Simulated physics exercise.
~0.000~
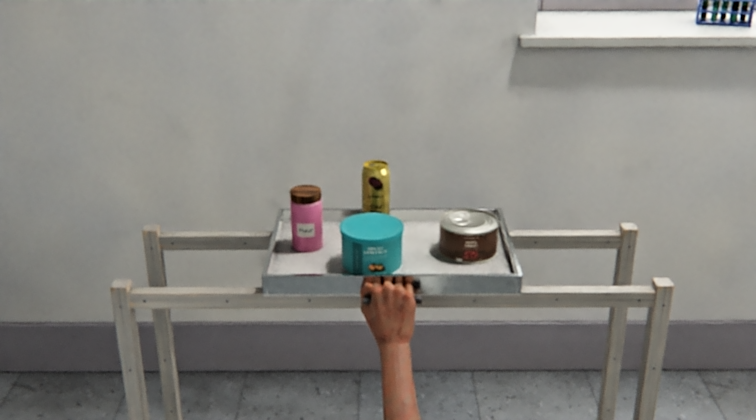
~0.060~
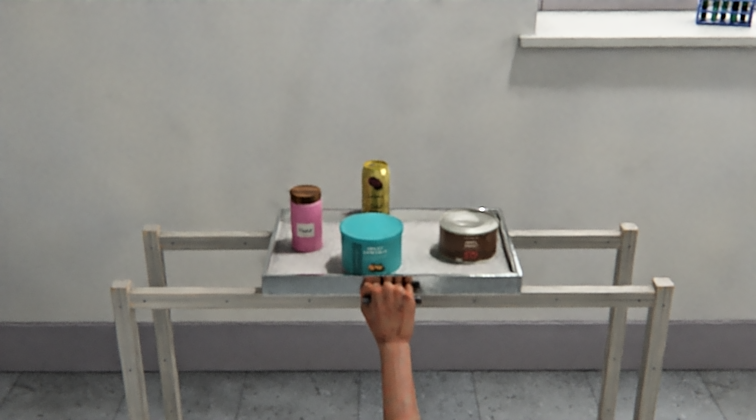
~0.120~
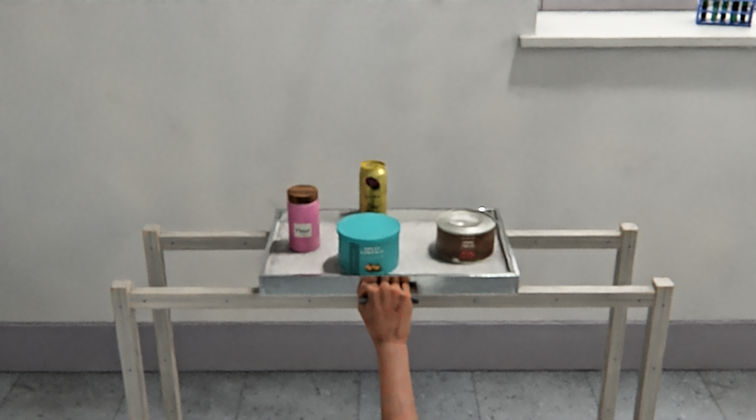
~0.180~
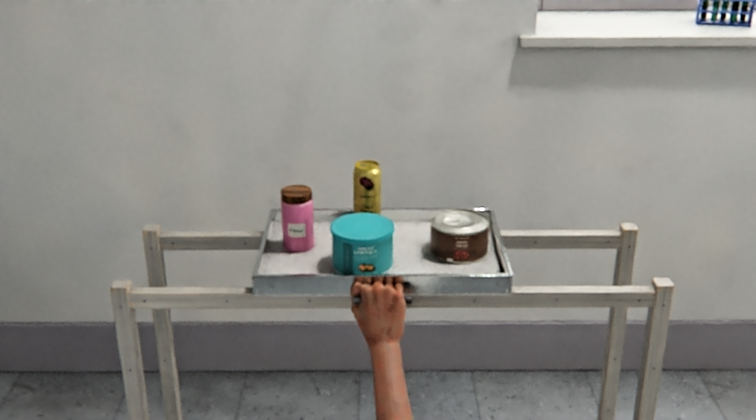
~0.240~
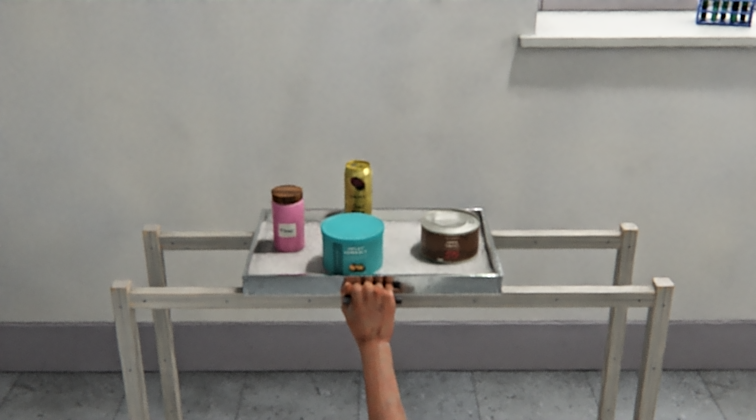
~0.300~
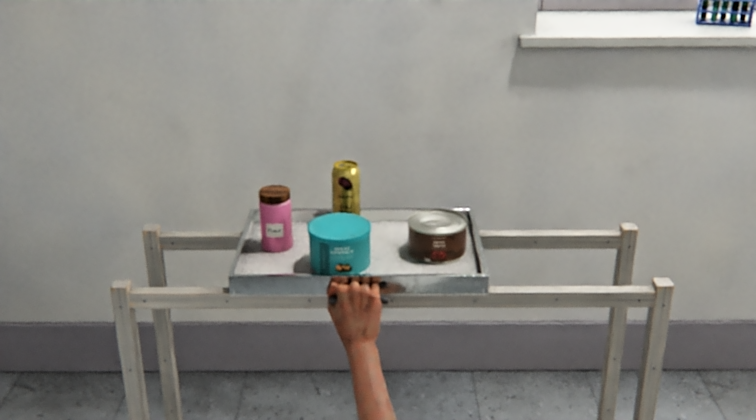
On a wooden frame, a hand slides a tray of four containers slightly left.
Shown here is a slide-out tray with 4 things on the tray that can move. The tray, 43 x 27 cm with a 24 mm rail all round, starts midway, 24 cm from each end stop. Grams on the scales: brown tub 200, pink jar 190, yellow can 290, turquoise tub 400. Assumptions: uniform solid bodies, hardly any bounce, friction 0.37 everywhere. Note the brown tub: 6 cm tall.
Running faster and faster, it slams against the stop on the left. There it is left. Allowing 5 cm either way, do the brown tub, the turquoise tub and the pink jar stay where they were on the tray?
My prediction: My guess is the brown tub wanders off, my guess is the turquoise tub wanders off, my guess is the pink jar stays in its area.
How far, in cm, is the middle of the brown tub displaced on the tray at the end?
Some 10 cm.
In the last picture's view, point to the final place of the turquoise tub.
It ends up at about (185, 246).
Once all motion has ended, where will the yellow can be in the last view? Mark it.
It settles somewhere near (203, 198).
After 0.60 s, tray has slid 24 cm left; pink jar slid 2 cm near (166, 219); turquoise tub slid 2 cm near (226, 246); brown tub slid 2 cm near (327, 236).
After 0.70 s, tray has slid 24 cm left; pink jar leaning 19° near (156, 216); brown tub slid 8 cm near (297, 236); turquoise tub slid 8 cm near (195, 246).
After 0.80 s, tray has slid 24 cm left; pink jar leaning 17° near (157, 216); brown tub slid 10 cm near (287, 236); turquoise tub slid 10 cm near (185, 246).
At rest (1.6 s), not toppled but over 5 cm from the start, brown tub, yellow can and turquoise tub; the last one in place, give or take 5 cm. In the last view, brown tub near (287, 236), turquoise tub near (185, 246).
